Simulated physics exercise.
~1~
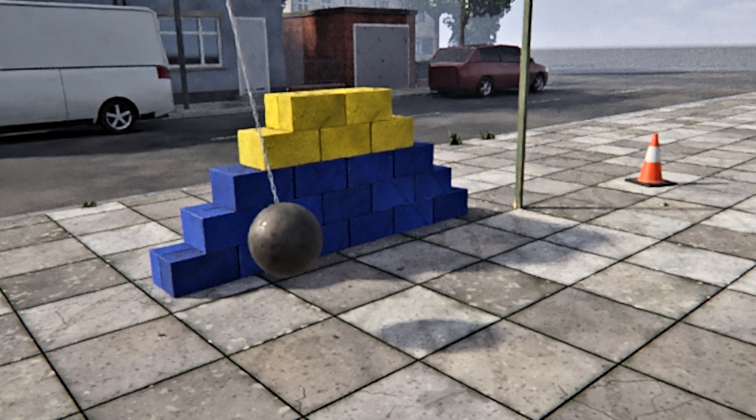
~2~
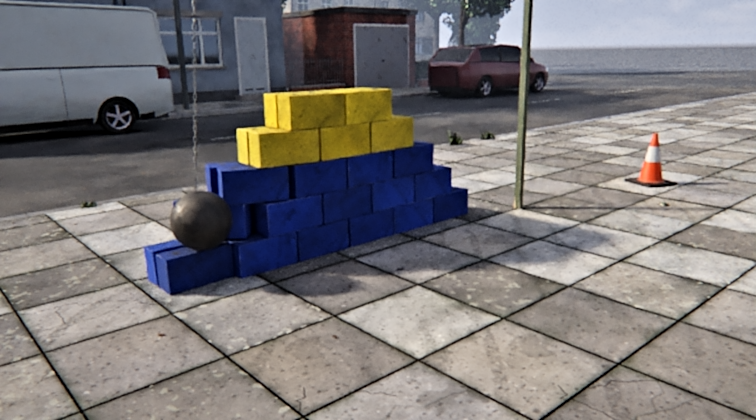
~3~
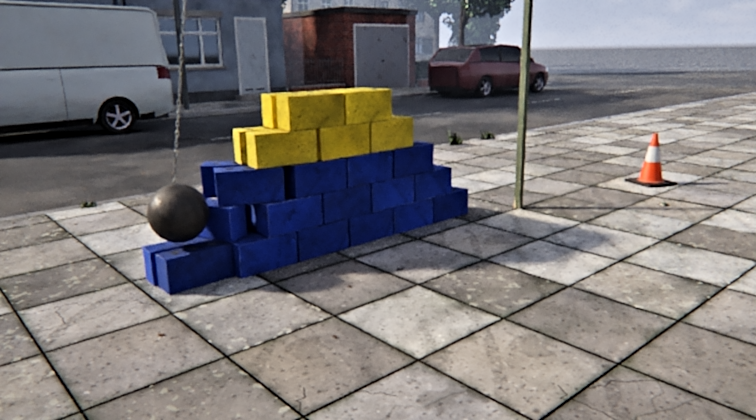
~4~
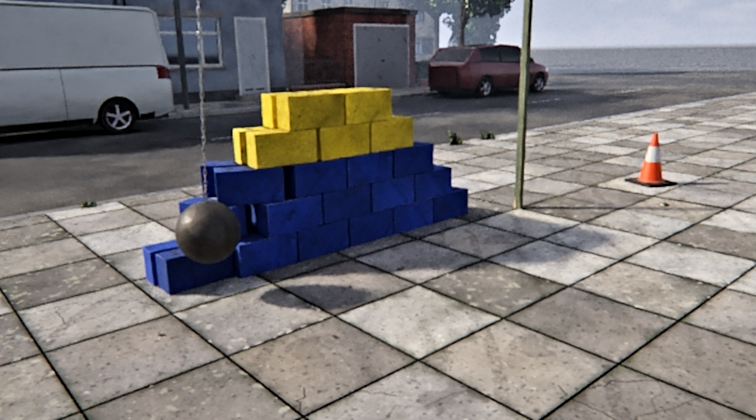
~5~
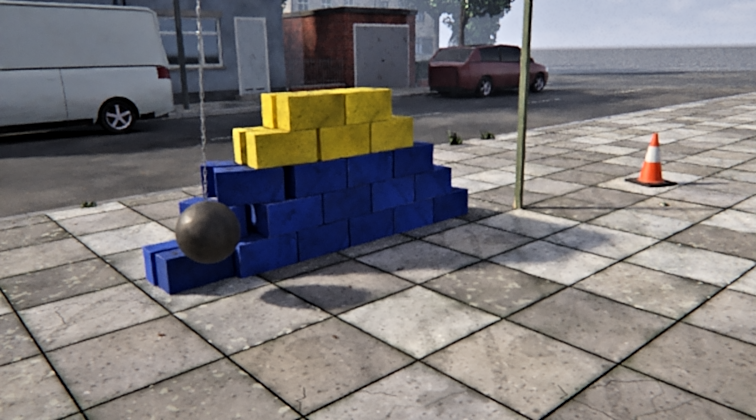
A stepped wall of blue and yellow blocks standing mostly intact as a hanging ball swings left, shifting some blocks, then settles.
